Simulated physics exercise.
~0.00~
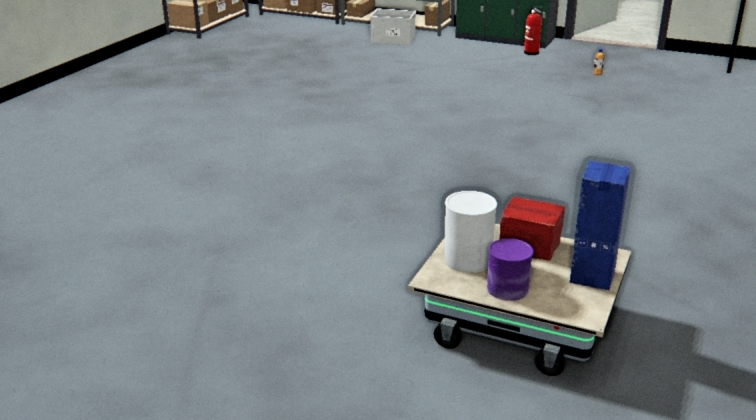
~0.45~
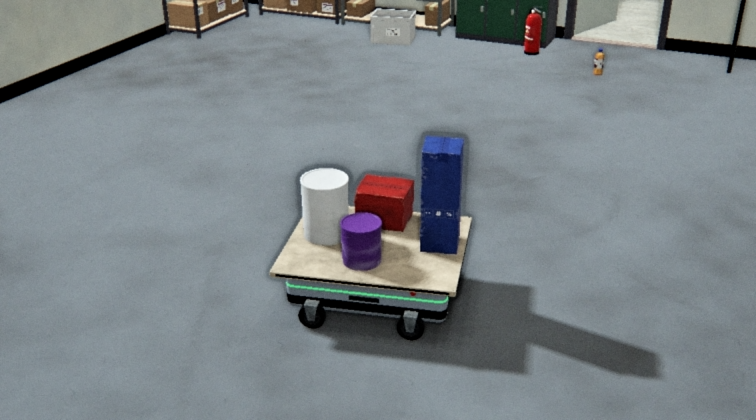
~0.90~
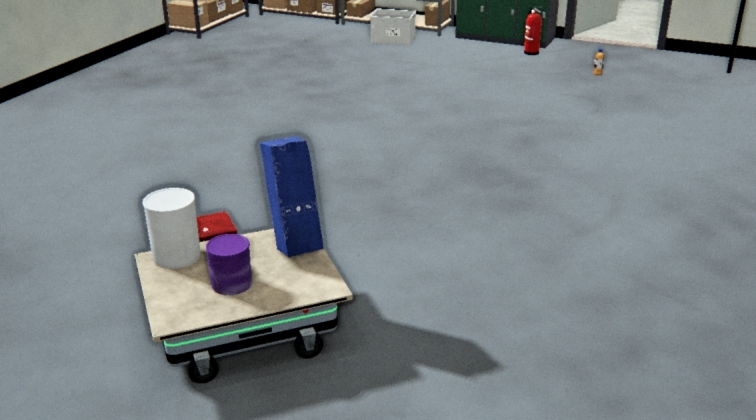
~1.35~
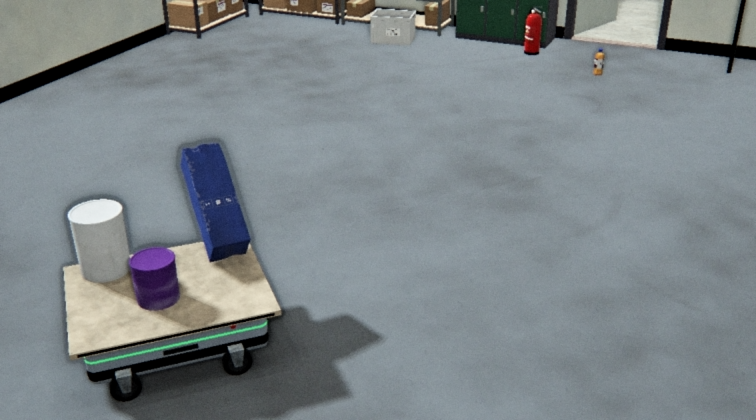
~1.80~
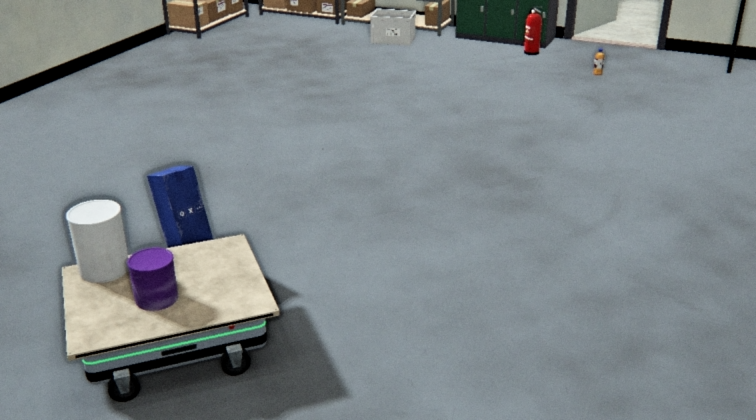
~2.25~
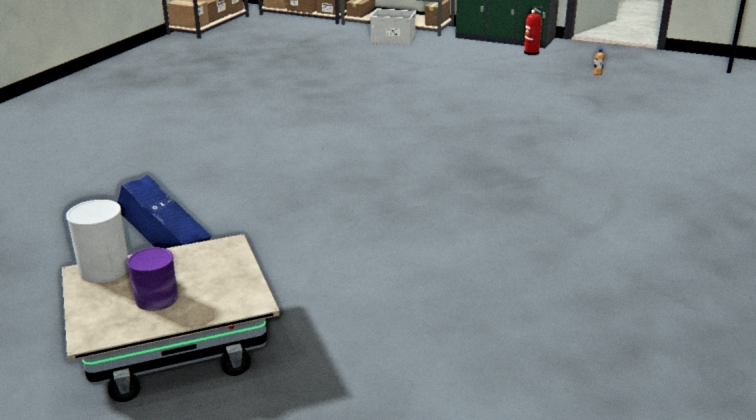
To begin with, a wheeled cart carries a white pail, a purple pail, a red parcel and a tall blue box across a grey floor. It moves toward the left, turning as it goes, with all four pieces still on its deck. As it continues, the red parcel slips off the far side and the blue box tilts to the left. The cart halts at the lower left while the box leans further, then drops upside down beyond the far edge. Finally, the box lies on its side behind the deck, the parcel is out of sight, and both pails remain aboard.
